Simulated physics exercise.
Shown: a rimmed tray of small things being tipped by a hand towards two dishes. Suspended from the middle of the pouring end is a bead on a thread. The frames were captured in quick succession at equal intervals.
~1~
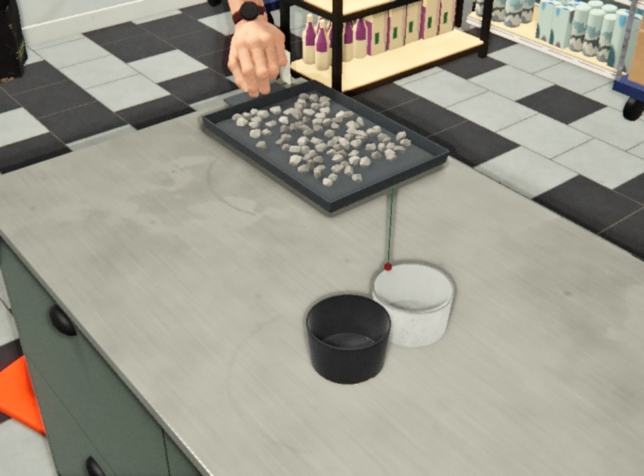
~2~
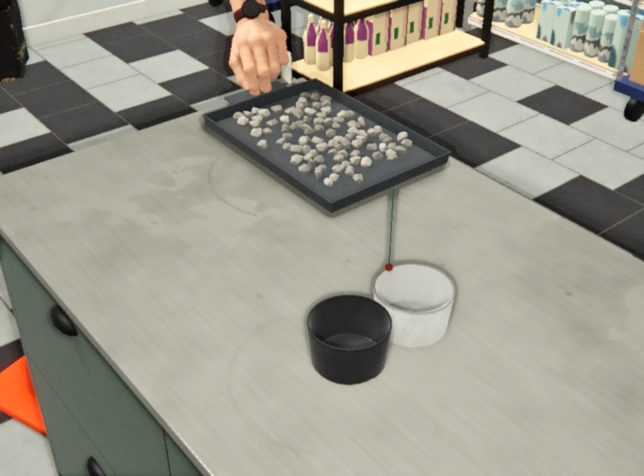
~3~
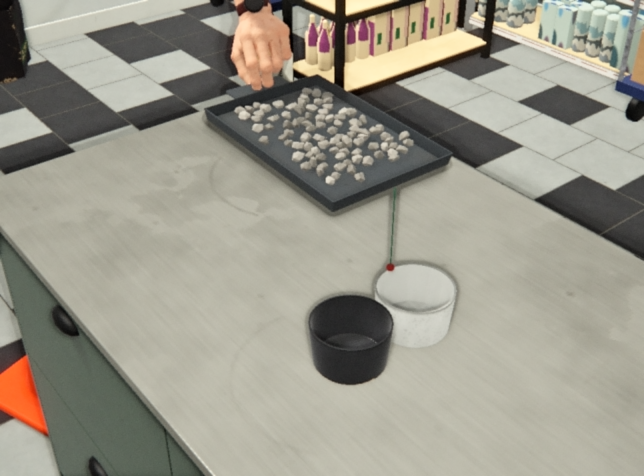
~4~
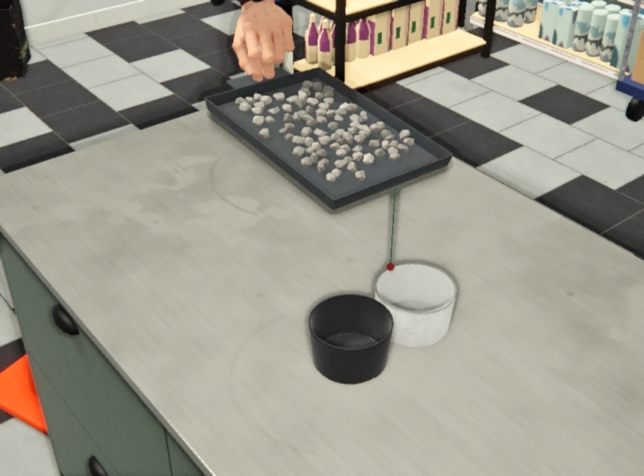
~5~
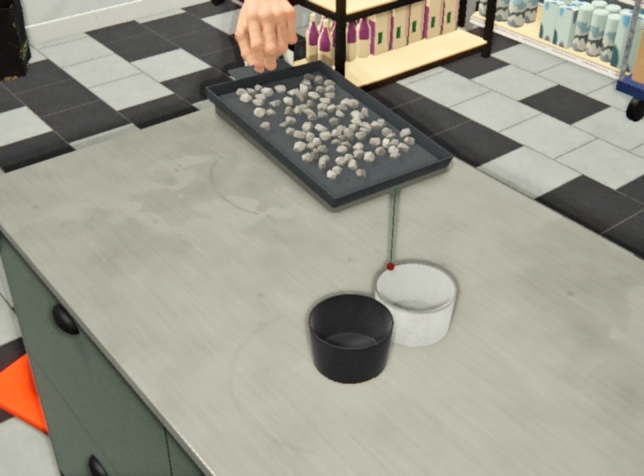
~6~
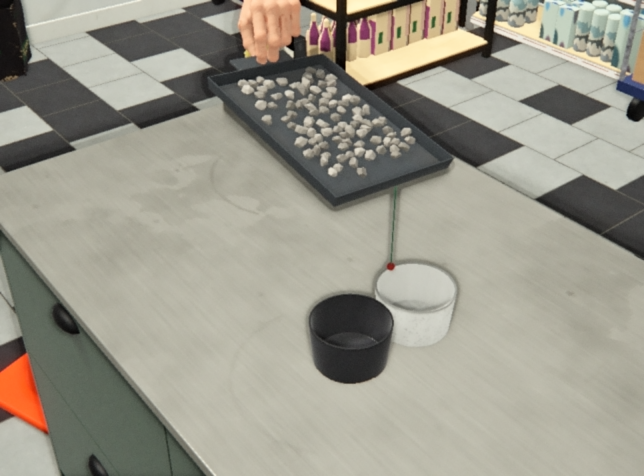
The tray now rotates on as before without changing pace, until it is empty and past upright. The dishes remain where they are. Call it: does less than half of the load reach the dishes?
Yes.
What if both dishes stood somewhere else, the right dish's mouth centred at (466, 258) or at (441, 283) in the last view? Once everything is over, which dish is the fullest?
First try: The right-side dish; second try: The right-side dish.
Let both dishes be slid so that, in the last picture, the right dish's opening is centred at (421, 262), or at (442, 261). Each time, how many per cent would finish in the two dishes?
Roughly 60% first, roughly 90% second.
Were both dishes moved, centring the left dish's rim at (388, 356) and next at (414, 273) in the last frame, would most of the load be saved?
Result, first place: Not as much as half; second place: Exceeding half.
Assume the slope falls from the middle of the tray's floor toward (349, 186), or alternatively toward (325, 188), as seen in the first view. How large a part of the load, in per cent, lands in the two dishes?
Case one near 90 %; case two near 60 %.
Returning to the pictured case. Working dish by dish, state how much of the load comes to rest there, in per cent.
In per cent, left near 0 and right near 20.
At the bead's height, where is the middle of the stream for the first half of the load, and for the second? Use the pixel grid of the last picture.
Near (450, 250) to start, and near (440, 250) afterwards.
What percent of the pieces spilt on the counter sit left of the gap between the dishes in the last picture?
0 in a hundred, roughly.
Soon after the last picture, tray tipped steeply; nearly all on the tray; a stray few in the air.
A little later, tray tipped right over; about a quarter on the tray; a small part in the right dish; about half outside both; about a quarter in the air.
Later still, tray tipped past a quarter turn; about a quarter in the right dish; most outside both.
At rest, tray tipped past a quarter turn; none in the left dish; about a quarter in the right dish; most outside both.
